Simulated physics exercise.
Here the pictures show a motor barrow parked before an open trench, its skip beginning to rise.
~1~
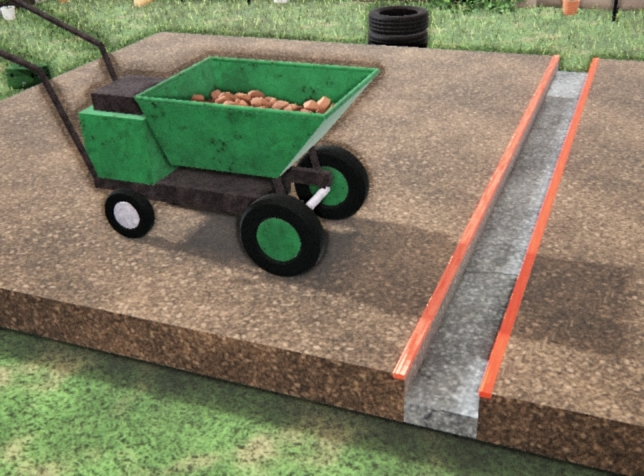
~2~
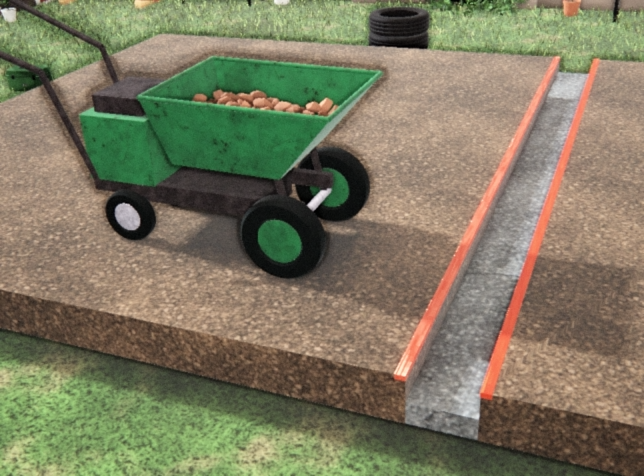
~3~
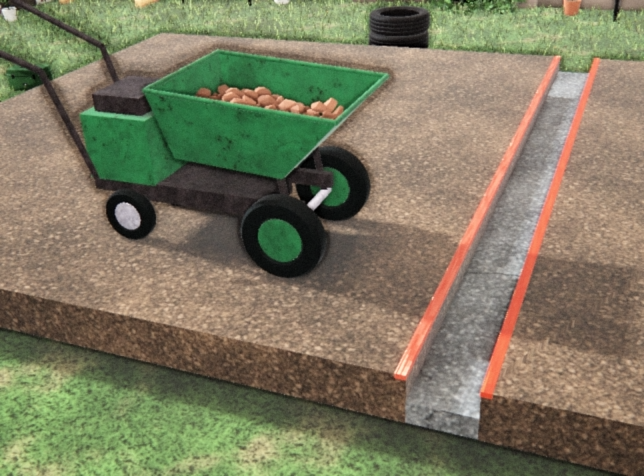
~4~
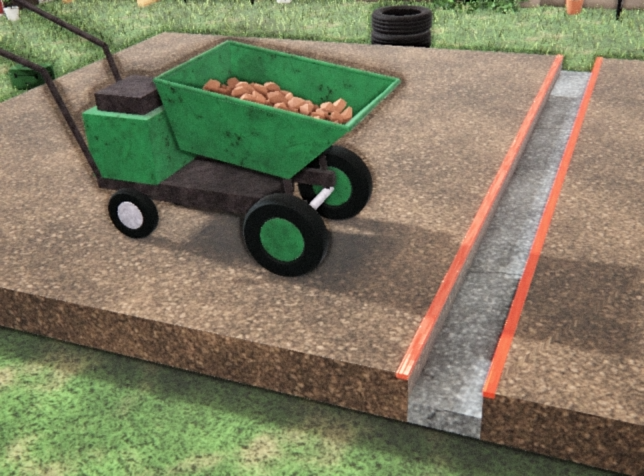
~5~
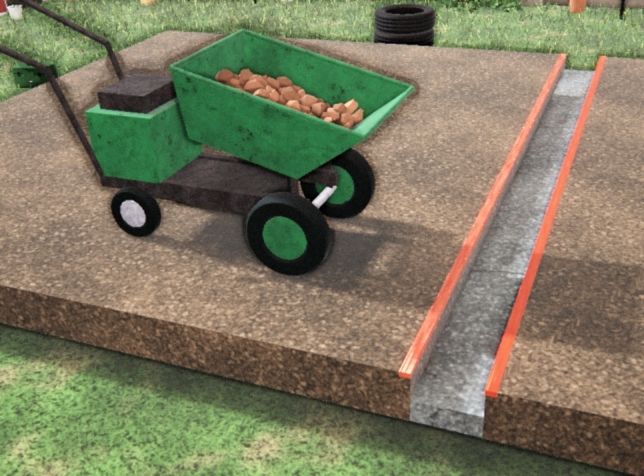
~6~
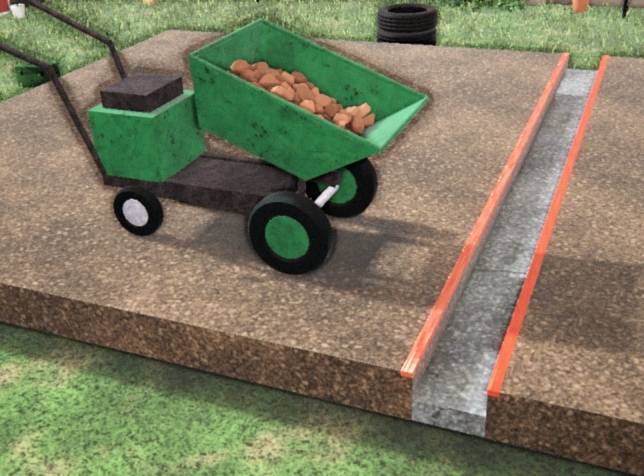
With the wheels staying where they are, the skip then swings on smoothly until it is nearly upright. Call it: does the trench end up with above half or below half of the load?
It ends up with above half.
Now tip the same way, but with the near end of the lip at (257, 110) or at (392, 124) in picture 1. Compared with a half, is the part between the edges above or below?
The first place leaves the lesser portion between the edges, the second place the lesser portion.
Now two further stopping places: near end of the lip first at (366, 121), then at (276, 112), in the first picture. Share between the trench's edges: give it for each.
First try: Around 70 %; second try: Around 30 %.
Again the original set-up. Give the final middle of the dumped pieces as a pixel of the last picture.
The centre comes to rest near (490, 276).
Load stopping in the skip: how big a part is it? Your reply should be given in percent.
Share in the skip: Around 15 %.
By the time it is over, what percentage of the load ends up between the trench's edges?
Somewhere around 75 percent, I'd say.
Just after the last frame, skip tipped steeply; every one in the skip.
A moment on, skip tipped right over; the larger part in the skip; about a tenth short of the trench; roughly a quarter in or heaped over the trench.
Further on, skip tipped right over; roughly a quarter in the skip; about a tenth short of the trench; roughly two thirds in or heaped over the trench; just a few beyond it.
When it is over, skip tipped right over; roughly a quarter in the skip; about a tenth short of the trench; the larger part in or heaped over the trench; just a few beyond it.
